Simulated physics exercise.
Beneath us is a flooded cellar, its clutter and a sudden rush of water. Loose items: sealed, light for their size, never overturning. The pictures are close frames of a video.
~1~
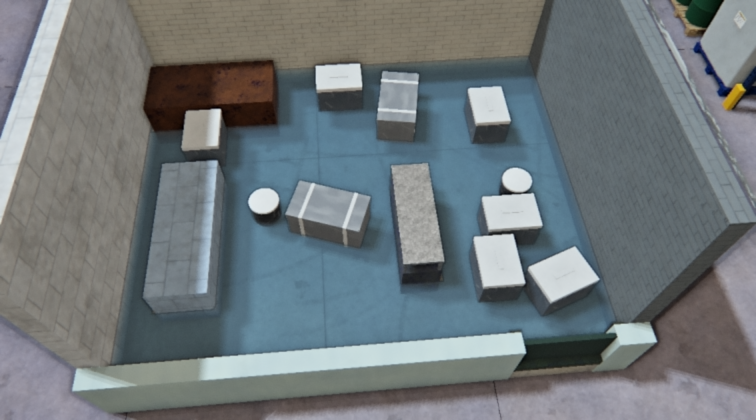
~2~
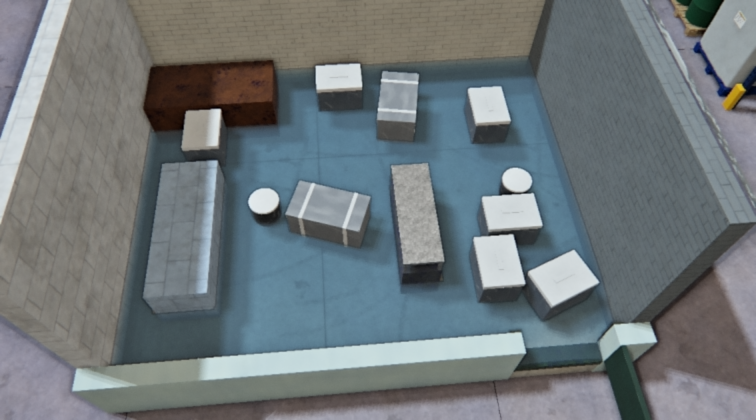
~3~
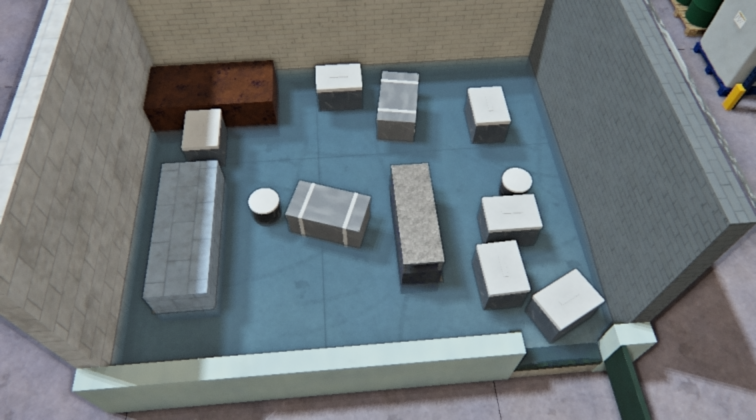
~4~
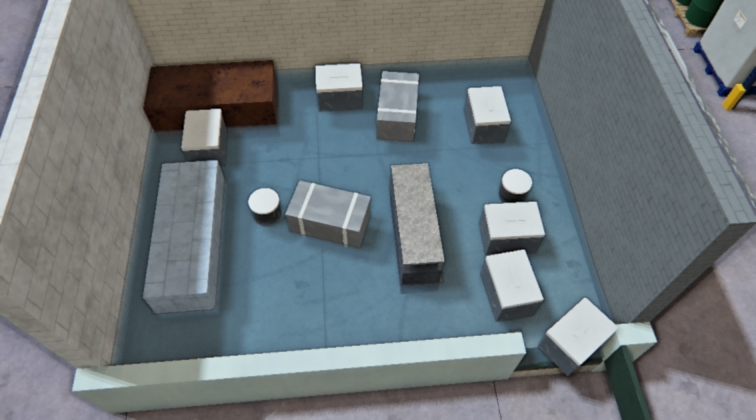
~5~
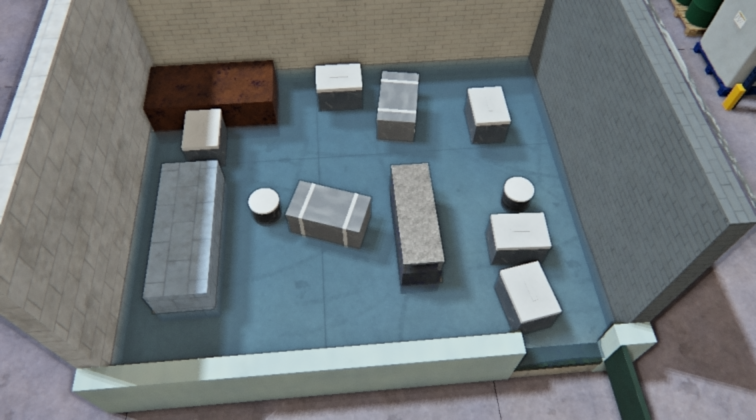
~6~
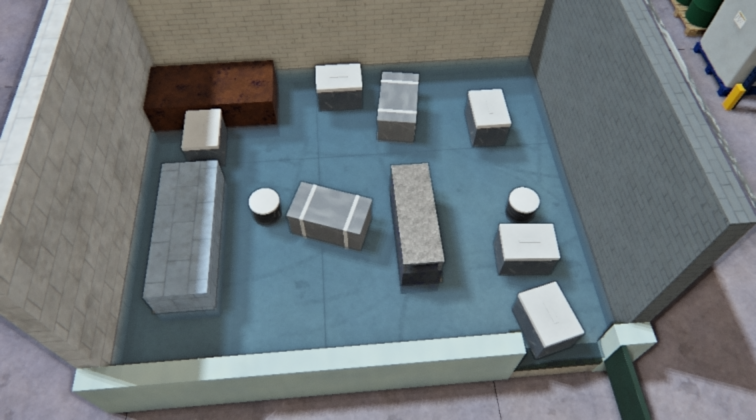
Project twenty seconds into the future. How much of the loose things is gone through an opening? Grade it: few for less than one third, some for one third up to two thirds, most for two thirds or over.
Grade: Some.
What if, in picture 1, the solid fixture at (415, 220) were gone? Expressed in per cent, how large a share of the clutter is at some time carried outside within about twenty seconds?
I'd put it at around 60 percent.
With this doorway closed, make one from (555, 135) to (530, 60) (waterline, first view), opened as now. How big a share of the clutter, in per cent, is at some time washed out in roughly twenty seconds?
That would be near 70 per cent of the things.
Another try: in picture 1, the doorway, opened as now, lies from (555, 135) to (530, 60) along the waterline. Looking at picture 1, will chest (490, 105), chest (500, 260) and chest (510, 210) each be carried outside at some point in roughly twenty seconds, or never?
Taken in that order, the answers are swept away, swept away, swept away.
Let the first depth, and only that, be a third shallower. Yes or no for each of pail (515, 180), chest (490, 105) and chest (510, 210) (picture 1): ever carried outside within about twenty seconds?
As listed: Escaped, escaped, escaped.
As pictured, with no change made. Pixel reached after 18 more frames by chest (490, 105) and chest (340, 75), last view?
At about (555, 227) and (379, 85).
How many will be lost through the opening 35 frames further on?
The total is 5.
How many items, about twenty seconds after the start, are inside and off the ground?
That makes 4.
A moment on, 2 of 10 are out; 8 afloat.
Next, 4 of 10 are out; 6 afloat.
Later, 5 of 10 are out; 5 afloat.
In the end, 6 of 10 are out; 4 afloat.
